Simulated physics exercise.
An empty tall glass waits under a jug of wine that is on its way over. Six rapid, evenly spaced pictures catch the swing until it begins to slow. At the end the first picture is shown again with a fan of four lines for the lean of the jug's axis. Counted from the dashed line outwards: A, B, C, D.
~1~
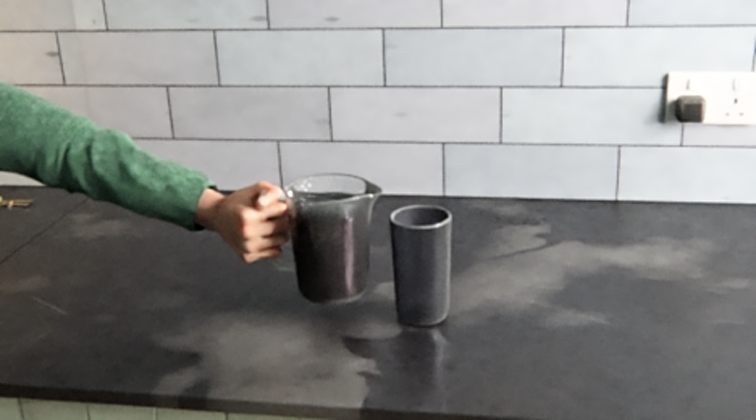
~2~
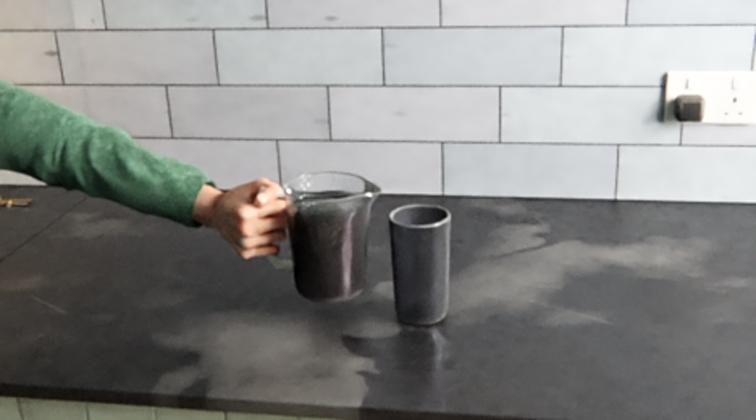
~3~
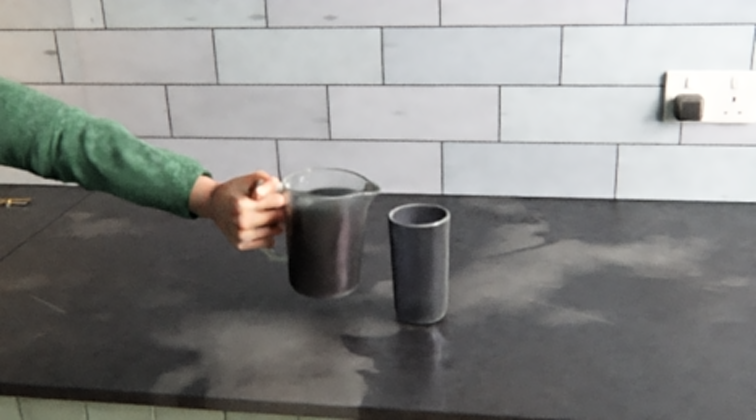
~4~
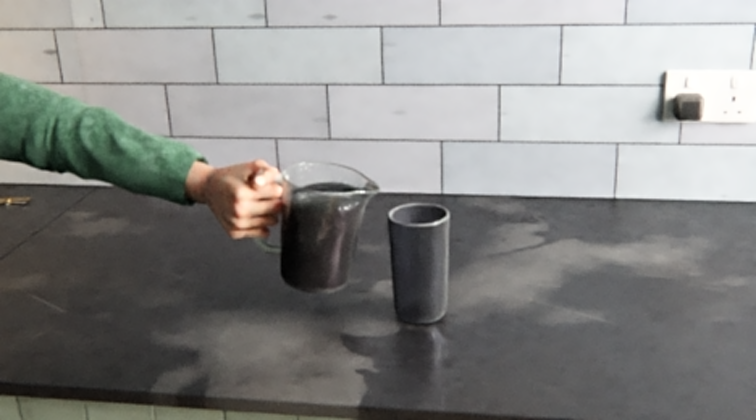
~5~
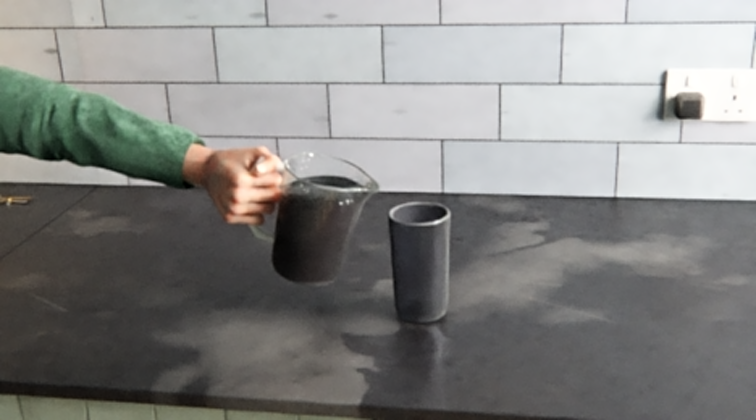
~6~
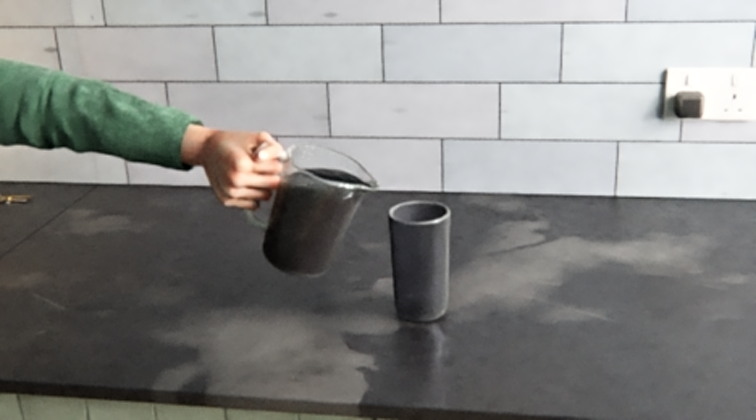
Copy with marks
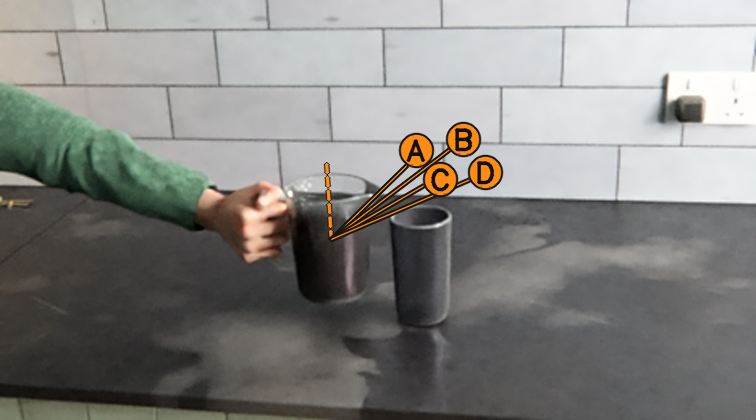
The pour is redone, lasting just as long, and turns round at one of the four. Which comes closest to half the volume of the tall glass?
I would pick mark C.
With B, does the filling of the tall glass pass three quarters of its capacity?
No, it does not.
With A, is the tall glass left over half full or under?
Under.
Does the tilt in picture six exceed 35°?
No.
On the marked copy, A at (406, 165); B at (449, 149); C at (423, 185); D at (469, 179).
For mark A, the tall glass ends with about 25 % of what it can hold.
For mark B, the tall glass ends with about 37 % of what it can hold.
For mark C, the tall glass ends with about 51 % of what it can hold.
For mark D, the tall glass ends with about 68 % of what it can hold.
